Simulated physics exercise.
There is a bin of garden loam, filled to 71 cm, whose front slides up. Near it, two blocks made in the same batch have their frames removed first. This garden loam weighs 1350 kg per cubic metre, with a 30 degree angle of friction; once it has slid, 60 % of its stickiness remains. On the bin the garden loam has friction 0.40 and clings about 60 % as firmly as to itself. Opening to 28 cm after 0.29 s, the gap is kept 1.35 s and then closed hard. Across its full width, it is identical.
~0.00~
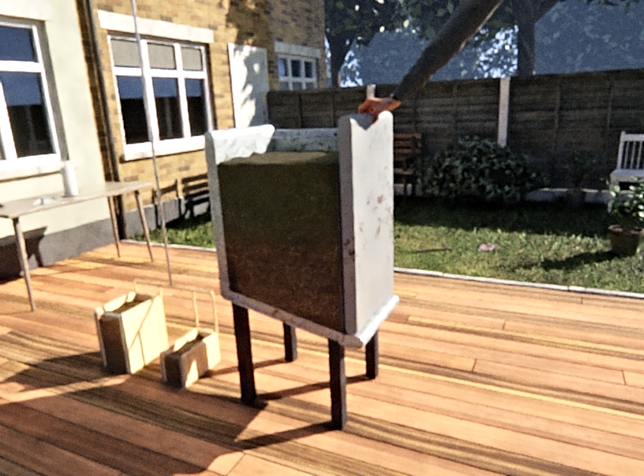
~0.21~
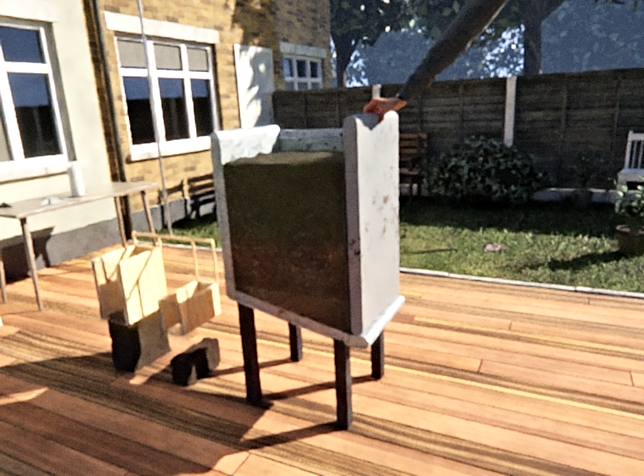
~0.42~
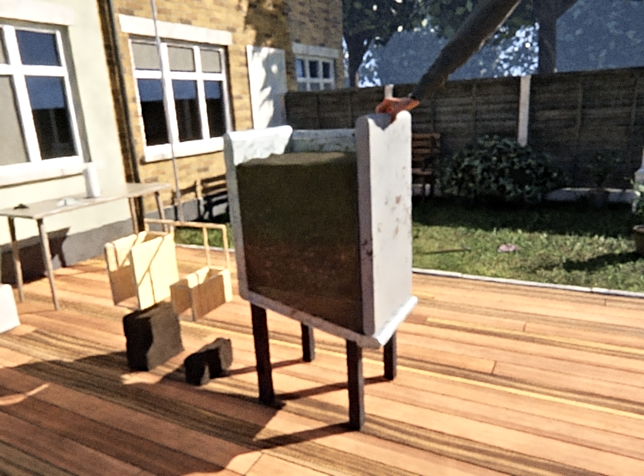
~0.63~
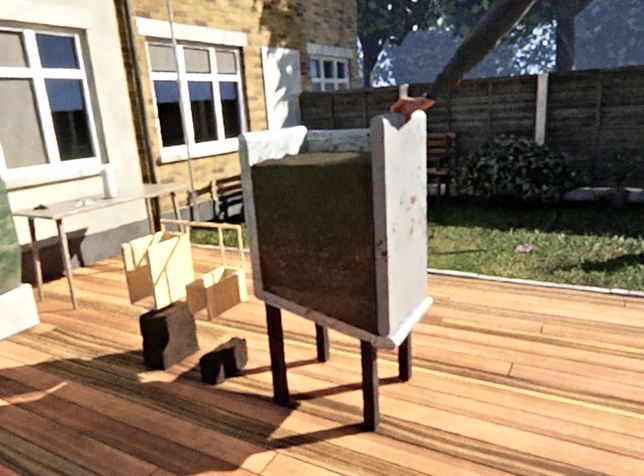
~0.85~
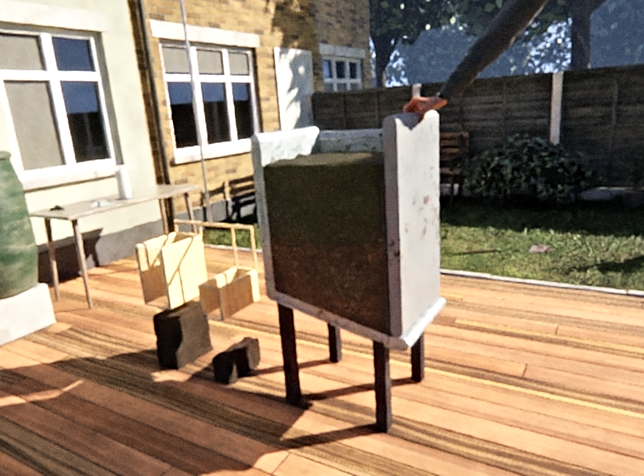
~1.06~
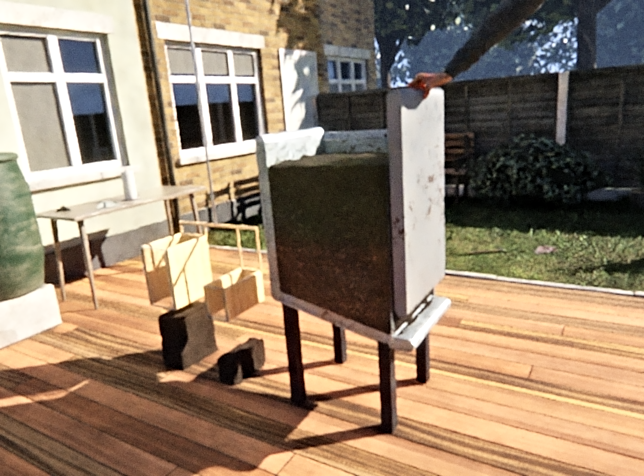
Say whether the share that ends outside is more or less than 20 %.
I would say less.
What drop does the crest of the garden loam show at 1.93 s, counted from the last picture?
Around 0 centimetres, give or take.
After 1.46 s, the hatch is 28 cm open and 0 % is out.
After 1.93 s, the hatch is 28 cm open and 0 % is out.
After 2.41 s, the hatch is 28 cm open and 0 % is out.
After 2.88 s, the hatch is 7.1 cm open and 0 % is out.
After 3.27 s, at the end, the hatch is shut and 0 % is out.
